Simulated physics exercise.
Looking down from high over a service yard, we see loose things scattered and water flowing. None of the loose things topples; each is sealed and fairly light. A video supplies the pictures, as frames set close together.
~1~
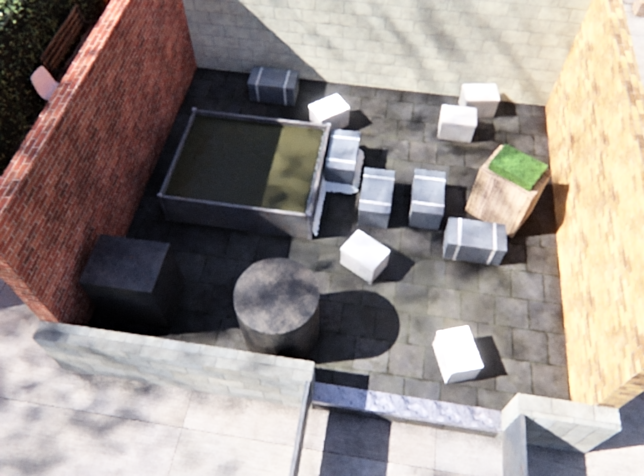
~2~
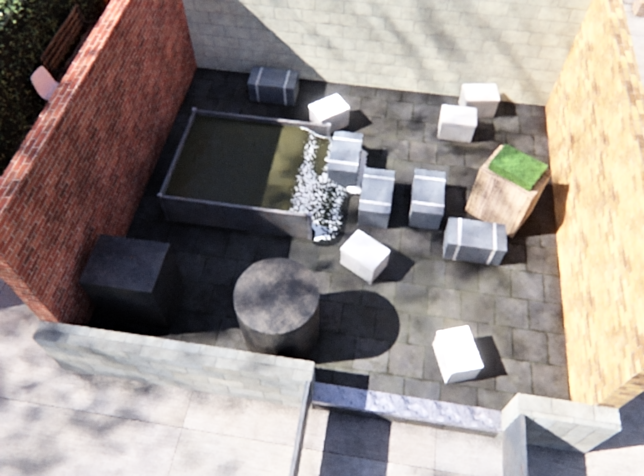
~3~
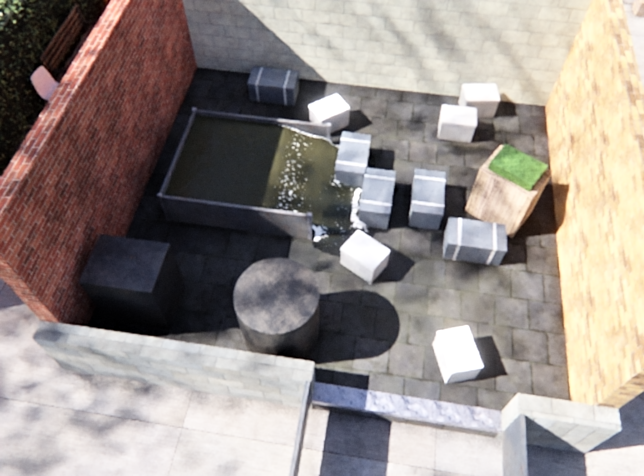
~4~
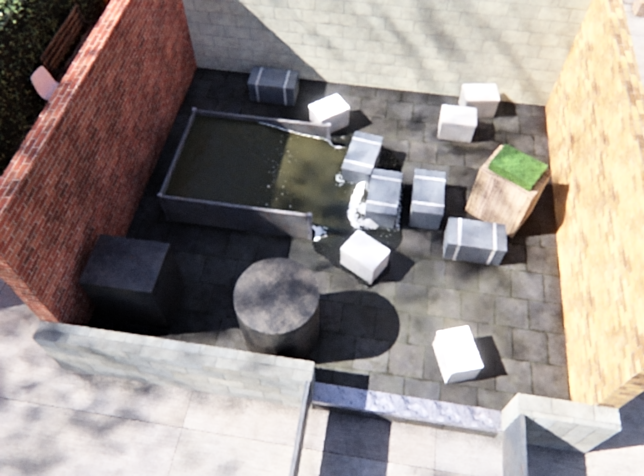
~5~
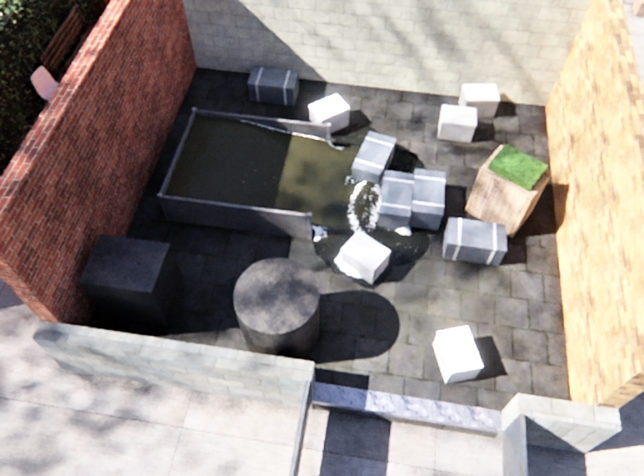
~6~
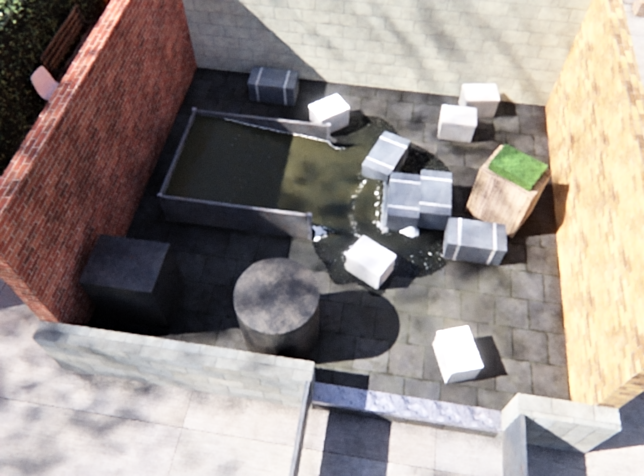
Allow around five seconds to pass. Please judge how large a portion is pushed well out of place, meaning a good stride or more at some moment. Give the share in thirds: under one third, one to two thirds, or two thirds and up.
One to two thirds.
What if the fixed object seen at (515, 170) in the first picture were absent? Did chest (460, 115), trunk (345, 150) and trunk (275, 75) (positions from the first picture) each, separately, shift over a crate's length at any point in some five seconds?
Outcome, each in turn - passed the mark / passed the mark / never cleared it.
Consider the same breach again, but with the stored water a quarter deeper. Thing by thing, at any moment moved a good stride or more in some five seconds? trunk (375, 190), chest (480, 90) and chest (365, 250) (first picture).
First one reached the mark, second one reached the mark, third one reached the mark.
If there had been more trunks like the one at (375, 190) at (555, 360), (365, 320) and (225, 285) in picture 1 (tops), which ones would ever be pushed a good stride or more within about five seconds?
Here's the rundown: Sent far off, never gets far, and finally never gets far.
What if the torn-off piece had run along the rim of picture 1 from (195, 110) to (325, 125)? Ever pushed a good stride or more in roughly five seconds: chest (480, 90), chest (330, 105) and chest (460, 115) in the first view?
Taking them in order, displaced that much, displaced that much, displaced that much.
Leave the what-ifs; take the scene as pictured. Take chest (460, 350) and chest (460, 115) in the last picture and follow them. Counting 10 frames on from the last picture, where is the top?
Around (472, 392) and (502, 107).
A moment on, 2 of 10 are well off their spots; 0 afloat.
Next, 5 of 10 are well off their spots; 1 afloat.
Later, 6 of 10 are well off their spots; 3 afloat.
In the end, 6 of 10 are well off their spots, and 6 have been at some point; 3 afloat.
